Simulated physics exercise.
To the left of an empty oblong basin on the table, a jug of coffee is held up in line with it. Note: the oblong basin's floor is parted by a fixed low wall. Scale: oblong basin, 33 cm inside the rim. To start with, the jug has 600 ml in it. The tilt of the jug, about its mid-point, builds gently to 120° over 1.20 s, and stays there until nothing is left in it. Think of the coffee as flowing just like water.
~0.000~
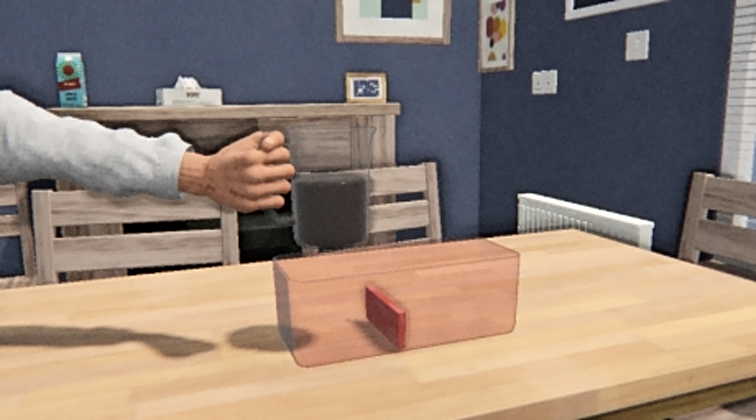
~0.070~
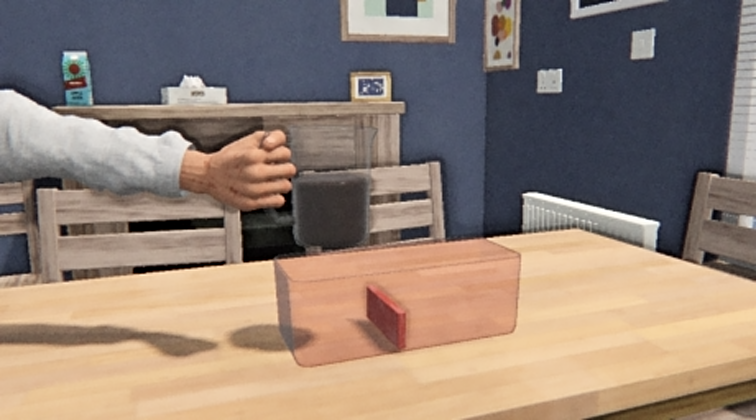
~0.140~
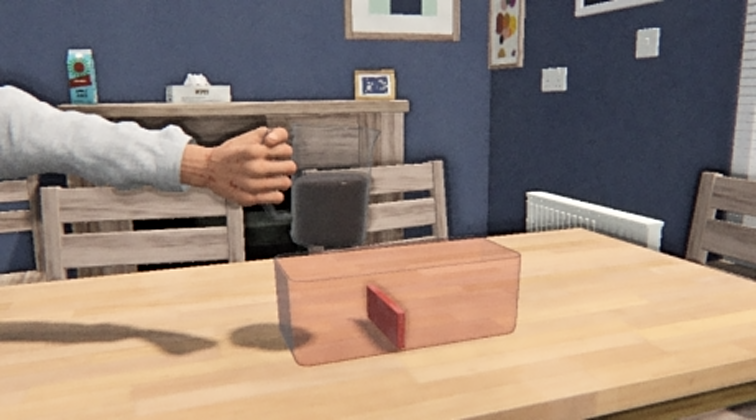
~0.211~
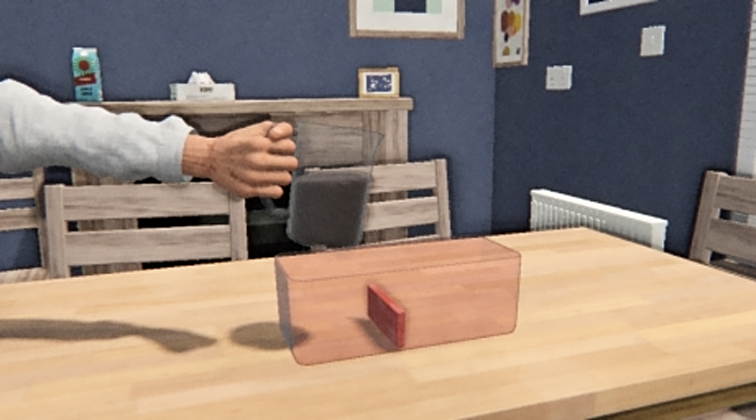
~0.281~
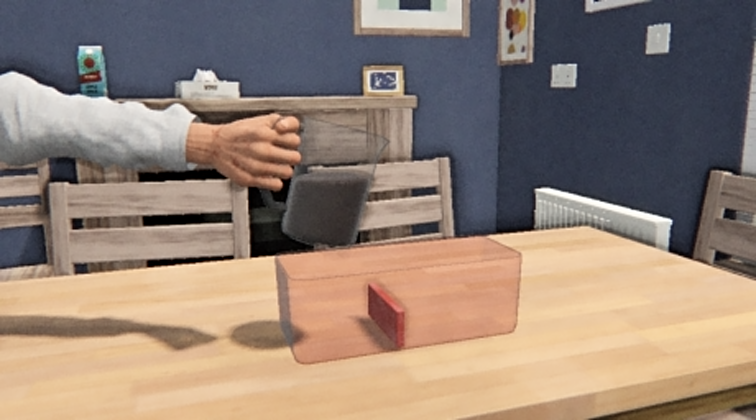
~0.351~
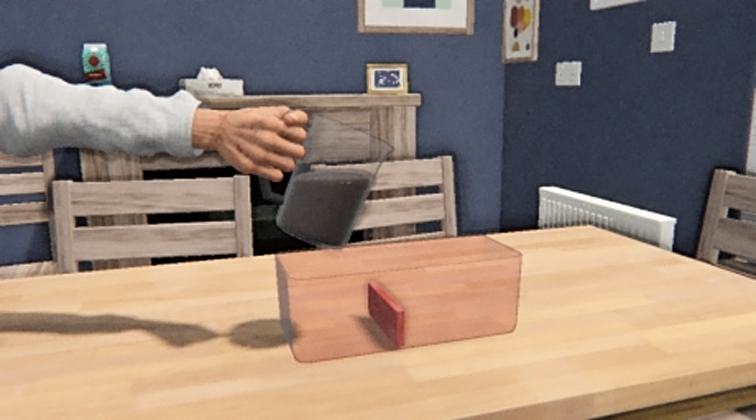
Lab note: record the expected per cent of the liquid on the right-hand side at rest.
Expected right-hand share: 92 per cent.
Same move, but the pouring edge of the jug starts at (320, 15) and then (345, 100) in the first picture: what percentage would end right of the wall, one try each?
Around 65 per cent first, around 70 per cent next.
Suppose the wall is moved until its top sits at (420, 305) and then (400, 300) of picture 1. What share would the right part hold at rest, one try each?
In order, 45 and 80 per cent.
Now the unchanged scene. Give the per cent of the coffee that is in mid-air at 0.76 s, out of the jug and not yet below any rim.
Around 9 in a hundred.
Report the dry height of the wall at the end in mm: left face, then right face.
I'd say some 48 mm on the left and some 26 mm on the right.
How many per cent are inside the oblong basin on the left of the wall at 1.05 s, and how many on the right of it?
About 2 left, about 68 right.
After 0.76 s the tilt is 84° and 91 per cent is still to pour, 0 is left of the wall and 1 right of it.
After 1.05 s the tilt is 116° and 22 per cent is still to pour, 2 is left of the wall and 68 right of it.
After 1.36 s the tilt is 120° and 0 per cent is still to pour, 6 is left of the wall and 92 right of it.
After 1.70 s the tilt is 120° and 0 per cent is still to pour, 6 is left of the wall and 92 right of it.
In the end 6 per cent lies left of the wall, 92 right of it and 1 outside.
